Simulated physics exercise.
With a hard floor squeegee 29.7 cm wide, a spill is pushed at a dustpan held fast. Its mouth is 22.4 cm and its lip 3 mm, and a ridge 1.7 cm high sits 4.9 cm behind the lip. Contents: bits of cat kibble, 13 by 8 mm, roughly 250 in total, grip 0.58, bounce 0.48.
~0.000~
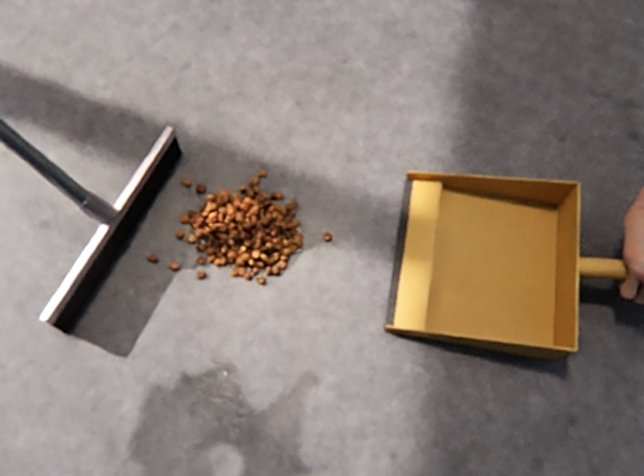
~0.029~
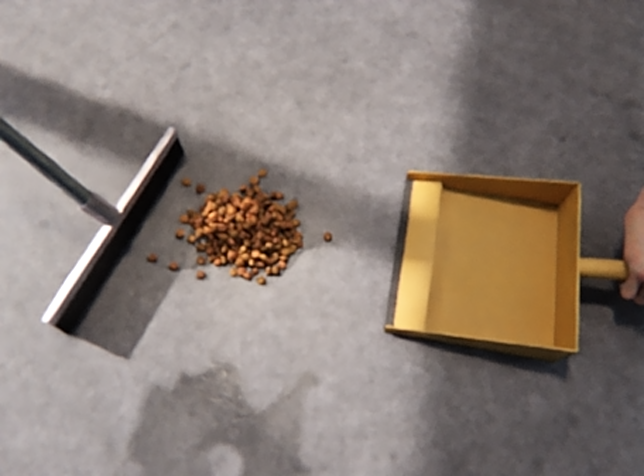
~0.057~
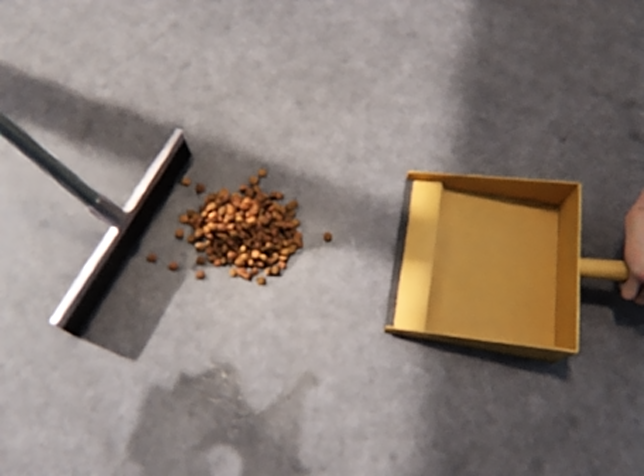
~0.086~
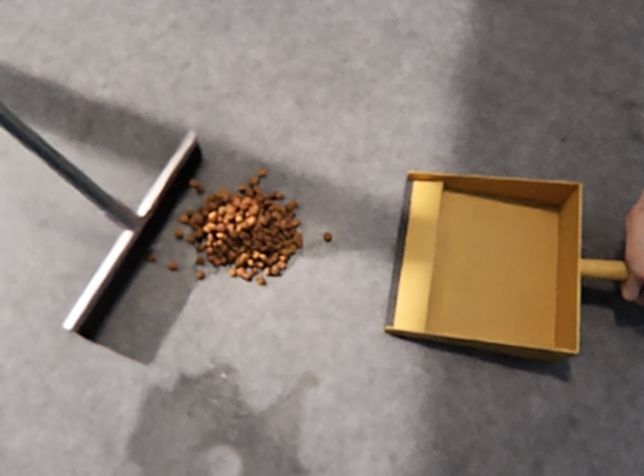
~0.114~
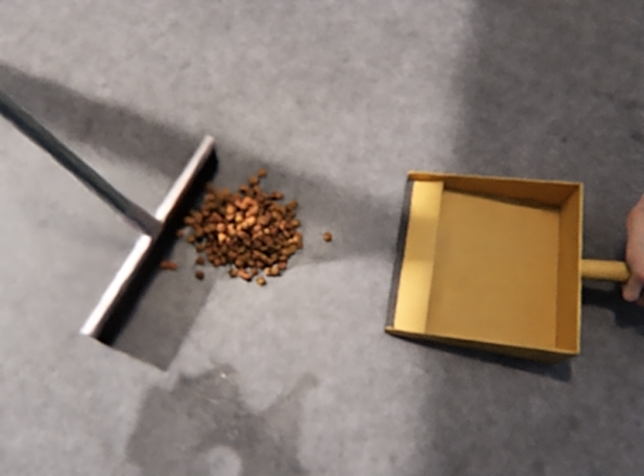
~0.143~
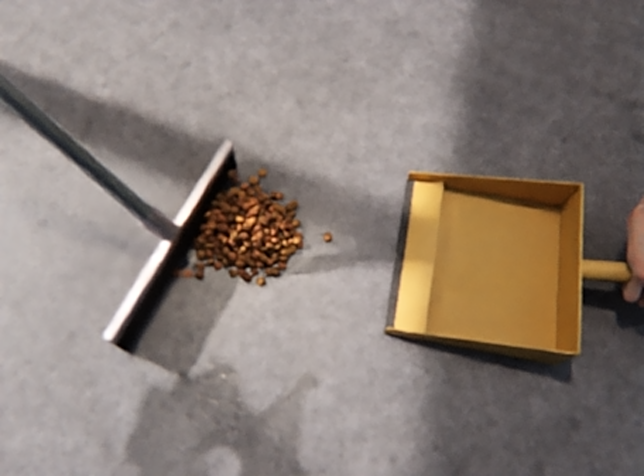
The clip opens on a squeegee at left, a small pile of brown kibble in the middle, and a yellow dustpan gripped by a hand at right. The squeegee barely shifts at first, then slides right, reaching the stray pieces and pressing against the pile's left edge, while the dustpan stays still.
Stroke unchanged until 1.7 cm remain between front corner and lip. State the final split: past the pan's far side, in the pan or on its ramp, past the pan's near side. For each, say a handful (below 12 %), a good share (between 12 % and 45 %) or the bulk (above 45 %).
My prediction: Past the pan's far side: It gets a trickle; in the pan or on its ramp: It gets a decent chunk; past the pan's near side: It gets a decent chunk.
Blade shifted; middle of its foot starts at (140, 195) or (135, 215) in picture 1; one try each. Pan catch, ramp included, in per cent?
I'd put it near 25 per cent for the first and near 25 per cent for the second.
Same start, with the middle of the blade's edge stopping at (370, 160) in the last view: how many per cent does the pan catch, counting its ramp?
I'd expect around 5 per cent.
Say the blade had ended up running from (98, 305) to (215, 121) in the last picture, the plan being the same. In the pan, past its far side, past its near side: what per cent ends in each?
Final per cent - pan 0, far 10, near 0.
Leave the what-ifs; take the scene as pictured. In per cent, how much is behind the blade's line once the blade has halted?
I'd say close to 0 per cent.
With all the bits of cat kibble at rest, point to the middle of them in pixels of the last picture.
Near (392, 284).
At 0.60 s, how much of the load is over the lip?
Roughly 35 % by then.
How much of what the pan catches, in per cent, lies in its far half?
Roughly 40 per cent.
After 0.28 s, middle of the blade 16 cm from the lip; 0 % over the lip, far side 0 %, near side 5 %.
After 0.37 s, middle of the blade 8 cm from the lip; 0 % over the lip, far side 0 %, near side 10 %.
After 0.60 s, middle of the blade 5 cm from the lip; 35 % over the lip, far side 0 %, near side 20 %.
By 1.1 s all is still; far side 0 %, pan 35 %, near side 20 %, in front of the lip or behind the blade 45 %.
